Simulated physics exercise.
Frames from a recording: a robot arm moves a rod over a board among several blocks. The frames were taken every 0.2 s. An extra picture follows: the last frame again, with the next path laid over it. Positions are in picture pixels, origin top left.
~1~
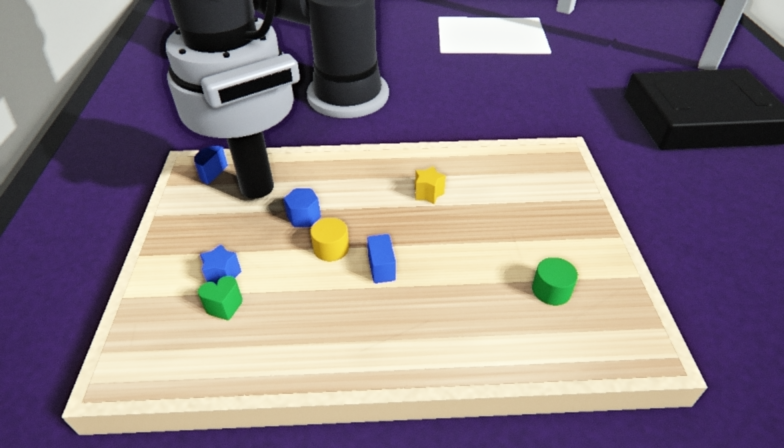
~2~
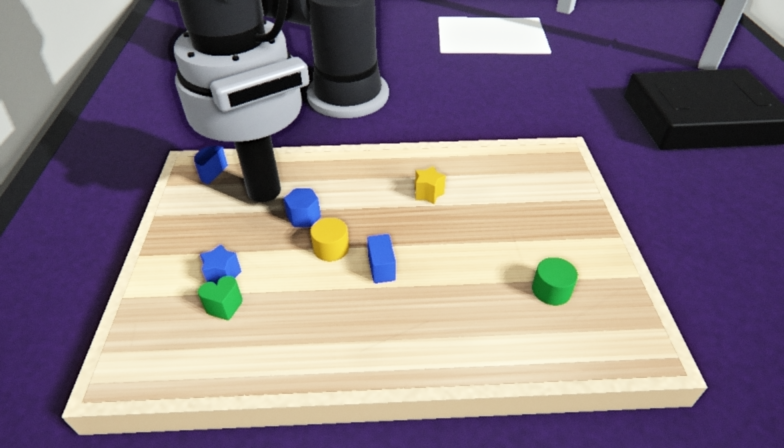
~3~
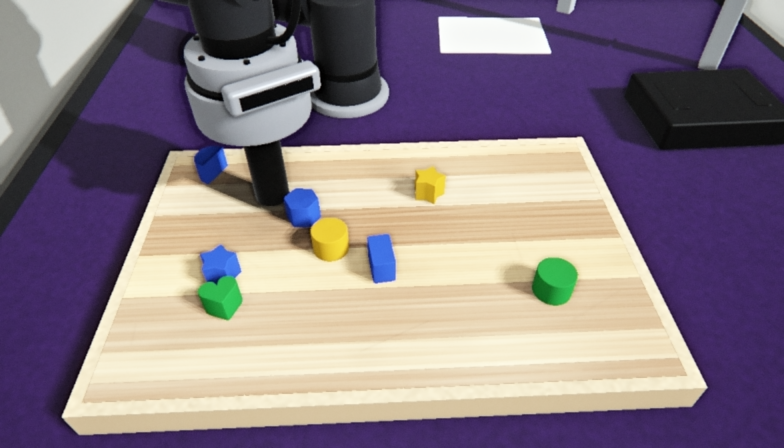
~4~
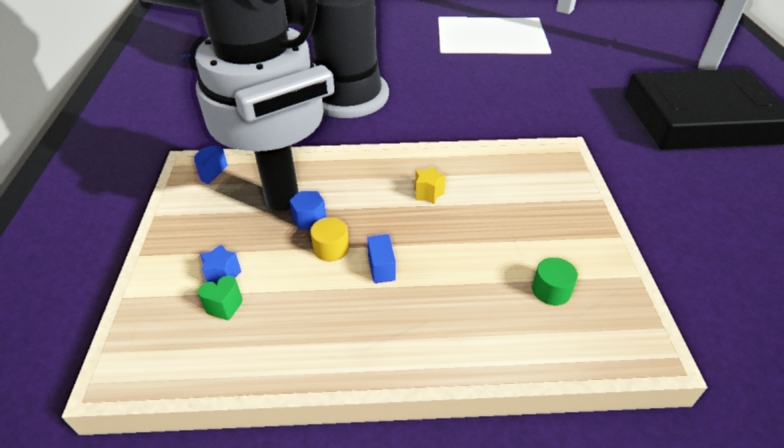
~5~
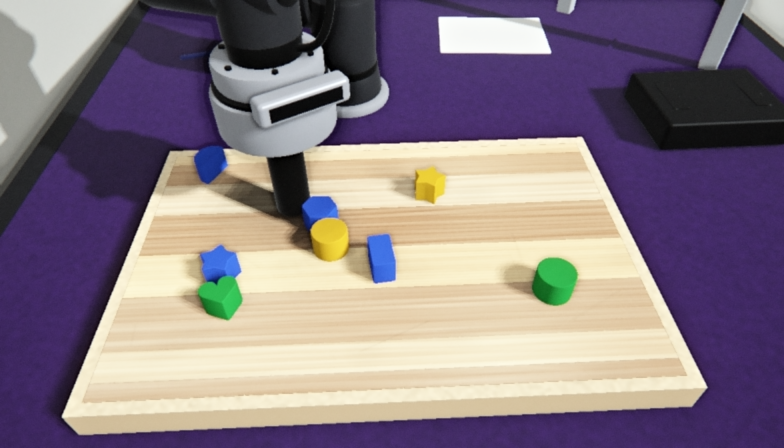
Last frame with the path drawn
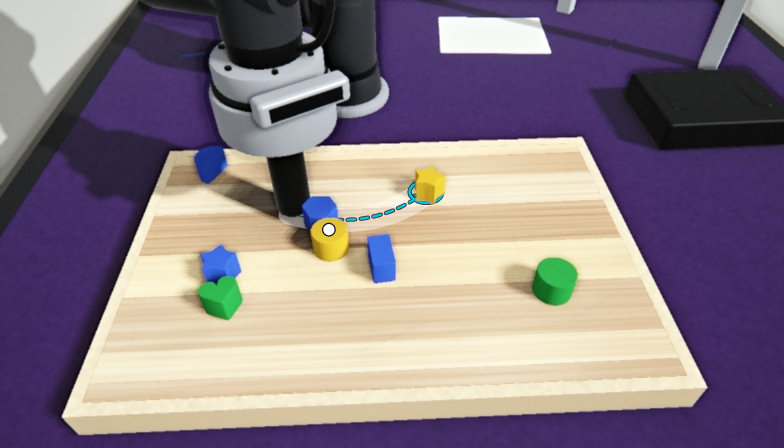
Robot arm moving a black rod rightward across a wooden board, nudging a blue block toward the right beside a yellow cylinder.
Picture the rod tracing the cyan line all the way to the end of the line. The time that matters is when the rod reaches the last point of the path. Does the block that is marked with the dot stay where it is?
No, that is not what happens.
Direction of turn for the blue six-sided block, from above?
Twists clockwise.
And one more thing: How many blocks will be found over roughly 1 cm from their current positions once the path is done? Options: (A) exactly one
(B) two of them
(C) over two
I choose C.
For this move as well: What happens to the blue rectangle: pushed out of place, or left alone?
By then it is still where it was.
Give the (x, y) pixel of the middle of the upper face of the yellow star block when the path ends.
For the centre of its top, I'd go with (454, 163).
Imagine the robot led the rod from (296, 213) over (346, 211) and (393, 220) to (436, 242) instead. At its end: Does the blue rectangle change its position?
In short: No.
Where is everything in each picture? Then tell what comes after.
Tip of the rod (258, 188), middles of tops, blue six-sided block (301, 198), yellow circular block (329, 230), blue rectangle (381, 249), yellow star block (429, 175), in the first picture.
Rod (265, 191), nothing pushed, in the second picture.
Rod (273, 195), nothing pushed, in the third picture.
Rod (283, 200), blue six-sided block (307, 200), in the fourth picture.
Rod (294, 205), blue six-sided block (319, 206), yellow circular block (329, 230), blue rectangle (381, 249), yellow star block (429, 175), in the fifth picture.
The line goes from (296, 213) via (342, 220) and (389, 212), ending at (426, 192); the dot is on the yellow circular block.
The first path, step by step. One third of the way, rod (342, 212); blue six-sided block (364, 218), turned 30° clockwise; yellow circular block (337, 237).
Two thirds of the way, rod (390, 204); blue six-sided block (386, 220), turned 85° clockwise; yellow circular block (337, 237).
At the end, rod (426, 184); blue six-sided block (386, 220), turned 85° clockwise; yellow circular block (337, 237); blue rectangle unmoved; yellow star block (454, 163).
